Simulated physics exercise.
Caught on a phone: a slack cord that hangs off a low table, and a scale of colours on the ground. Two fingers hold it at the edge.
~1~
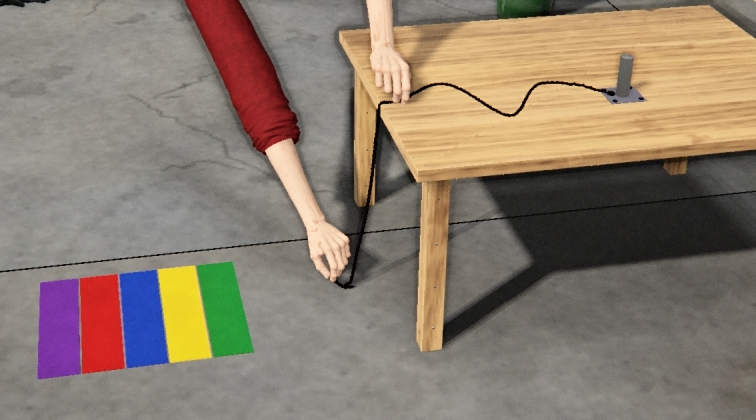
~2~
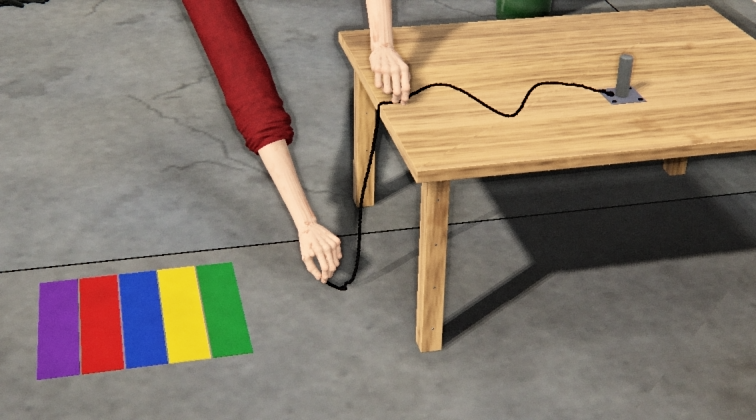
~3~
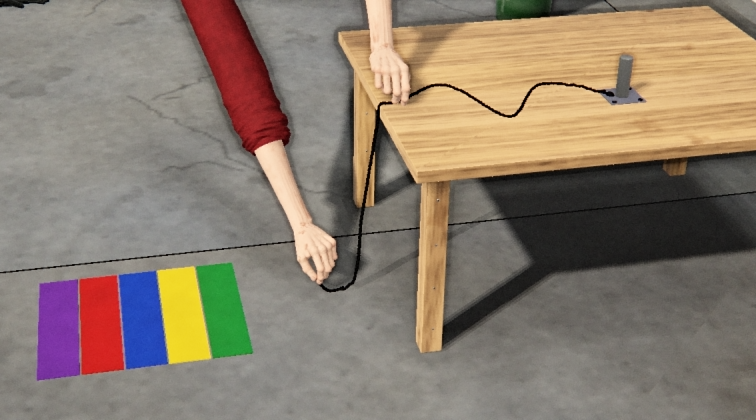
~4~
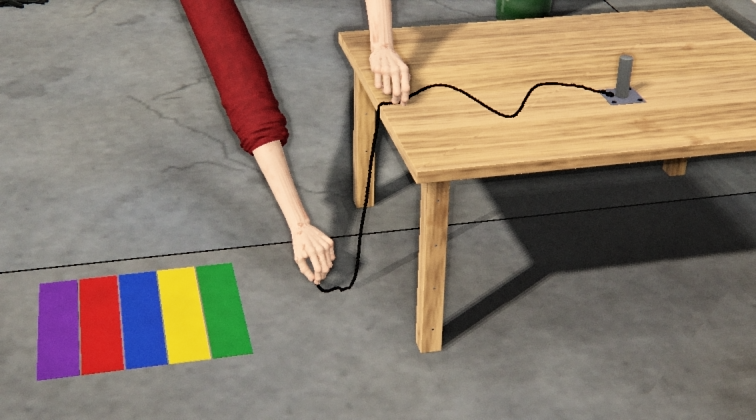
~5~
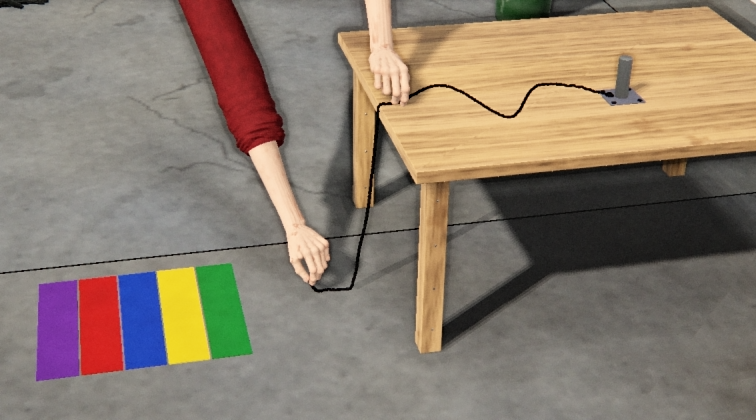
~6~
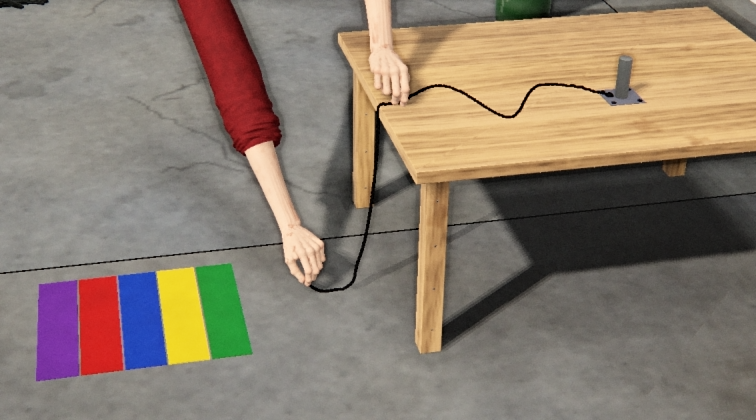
On a grey concrete floor beside a low wooden table, a red-sleeved arm drew the end of a black cord slightly left near some coloured stripes, while another hand held it at the table's edge.
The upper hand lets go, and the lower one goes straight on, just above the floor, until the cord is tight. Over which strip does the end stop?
The purple one.
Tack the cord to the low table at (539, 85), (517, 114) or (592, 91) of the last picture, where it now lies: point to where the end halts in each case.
The places are (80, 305), (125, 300) and (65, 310).
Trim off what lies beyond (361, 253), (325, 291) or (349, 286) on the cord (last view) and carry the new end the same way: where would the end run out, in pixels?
About (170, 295), (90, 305) and (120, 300).
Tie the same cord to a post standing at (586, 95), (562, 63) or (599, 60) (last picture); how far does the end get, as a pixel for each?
The places are (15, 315), (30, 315) and (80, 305).
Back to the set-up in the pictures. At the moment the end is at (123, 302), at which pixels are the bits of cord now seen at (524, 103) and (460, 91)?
Near (487, 97) and (380, 117).
A little later, end near (123, 302); over blue.
Next, end near (78, 307); over red.
When it is tight, end near (52, 310); over purple. It halts on the purple strip.
